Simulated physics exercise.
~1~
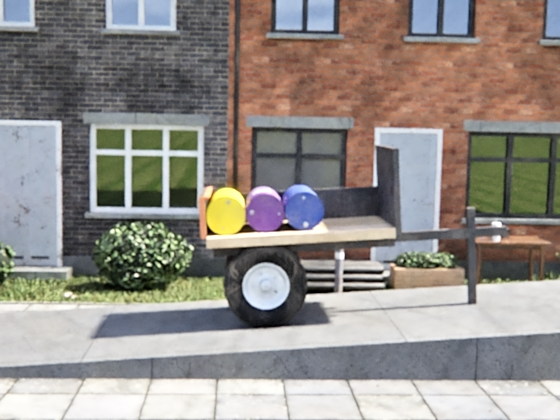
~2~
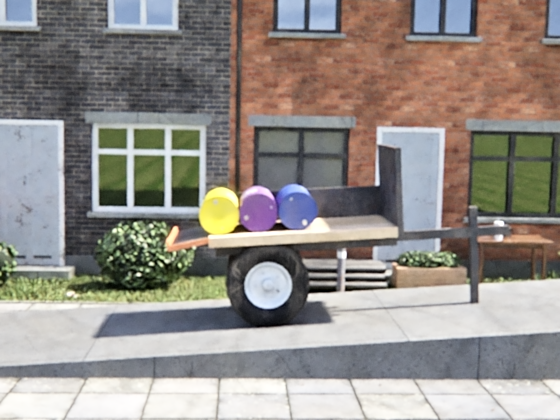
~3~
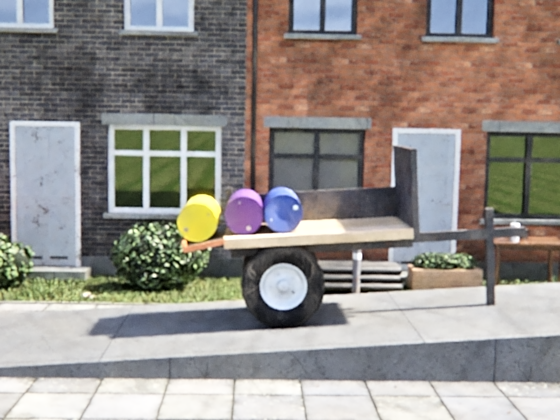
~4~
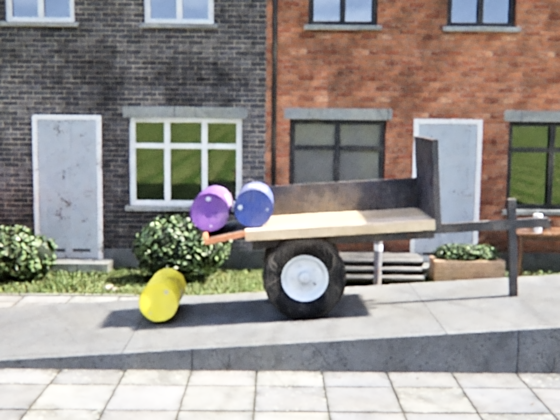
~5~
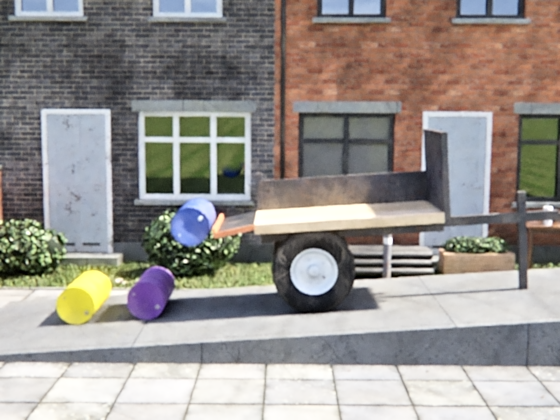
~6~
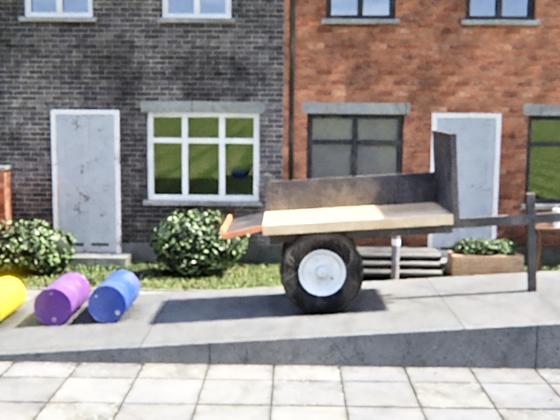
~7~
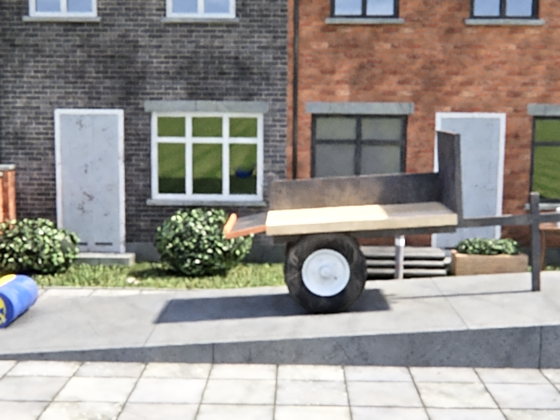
On a sloping pavement, yellow, purple and blue drums roll left off a trailer and away downhill.
